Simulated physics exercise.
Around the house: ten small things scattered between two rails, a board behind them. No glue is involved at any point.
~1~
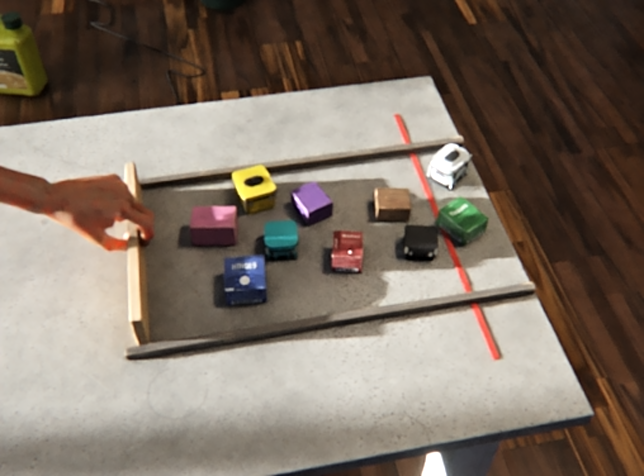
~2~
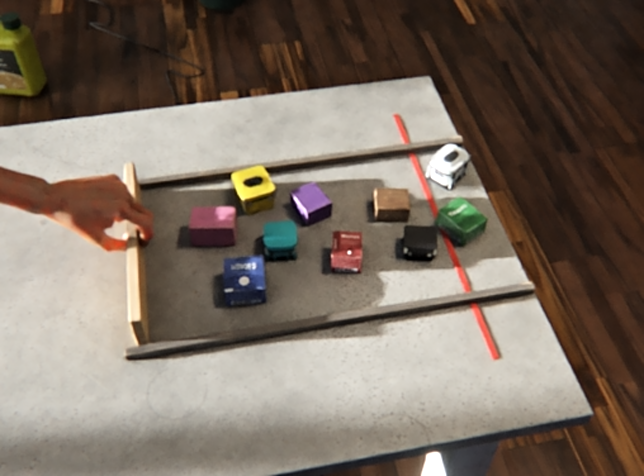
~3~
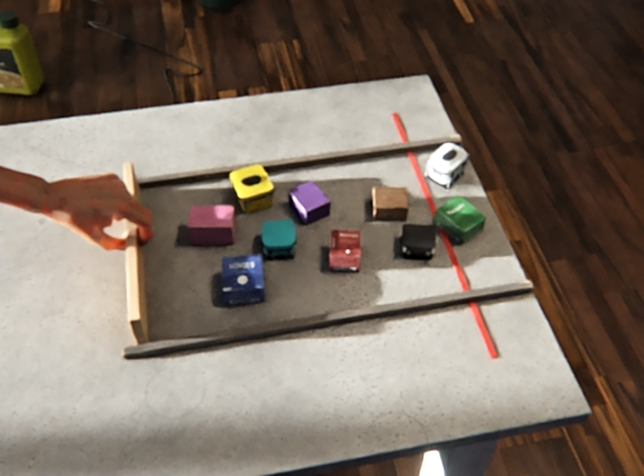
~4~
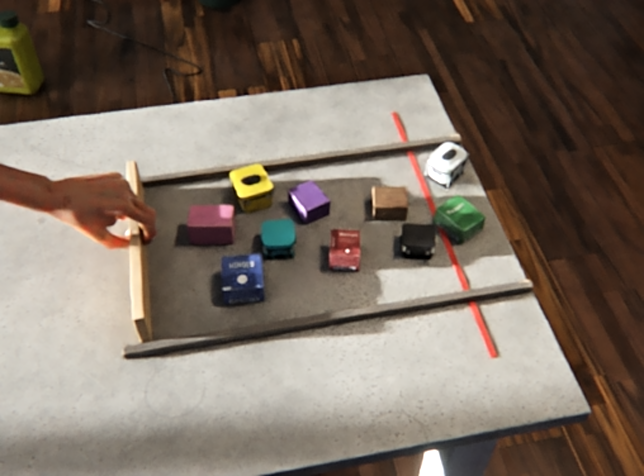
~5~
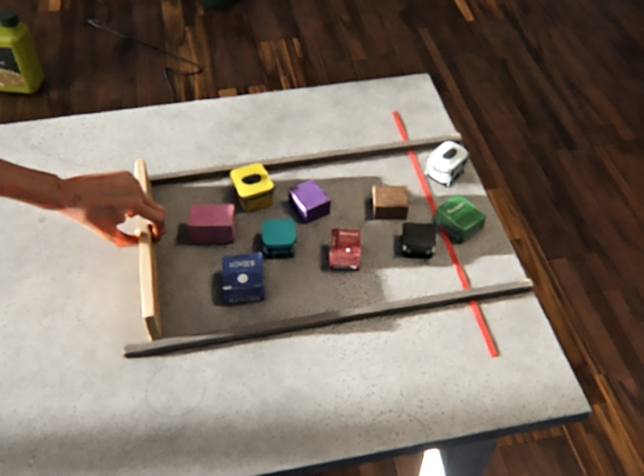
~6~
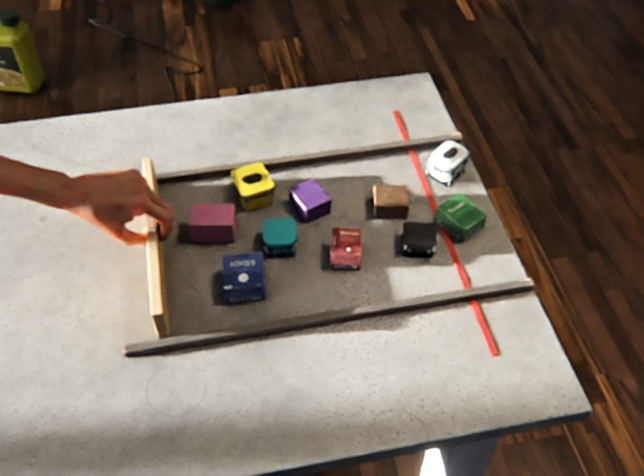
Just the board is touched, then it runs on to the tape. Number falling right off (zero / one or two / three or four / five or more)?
I predict exactly three or four will slip off.
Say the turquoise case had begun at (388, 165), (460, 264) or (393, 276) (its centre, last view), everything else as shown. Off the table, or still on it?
Lab note - turquoise case, per position: Is safe; is safe; is safe.
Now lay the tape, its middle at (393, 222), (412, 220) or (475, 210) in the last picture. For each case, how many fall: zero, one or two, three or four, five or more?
In order: Just one or two, either one or two, at least five.
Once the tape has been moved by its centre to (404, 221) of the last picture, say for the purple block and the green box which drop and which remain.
The purple block stays where it is; the green box goes off the edge.
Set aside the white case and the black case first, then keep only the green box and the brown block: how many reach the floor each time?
2, then 2.
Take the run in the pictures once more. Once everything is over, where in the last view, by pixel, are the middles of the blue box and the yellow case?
The blue box settles near (473, 244); as for the yellow case, near (436, 163).
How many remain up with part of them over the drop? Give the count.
2 in all.
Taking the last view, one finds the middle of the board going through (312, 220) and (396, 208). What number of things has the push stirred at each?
That makes 7 at the first spot and 10 at the second.
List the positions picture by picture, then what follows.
In the first picture, white case (449, 166); green box (462, 221); black case (420, 243); board (137, 249); tape (439, 219).
In the second picture, green box (462, 221); brown block (392, 205).
In the third picture, black case (418, 242); yellow case (252, 189).
In the fourth picture, white case (446, 165); red box (345, 250).
In the fifth picture, green box (460, 219); blue box (243, 278).
In the sixth picture, white case (448, 163); green box (461, 218); black case (419, 240); board (155, 243); tape (438, 216).
Soon after, none off yet; white case at rest near (448, 163); green box at rest near (461, 218); black case at rest near (419, 240).
Then, none off yet; white case at rest near (448, 163); green box moved a little near (471, 215); black case moved about its own width near (446, 234).
At rest, the number that fall off is three or four; fallen, brown block, black case, green box and white case.
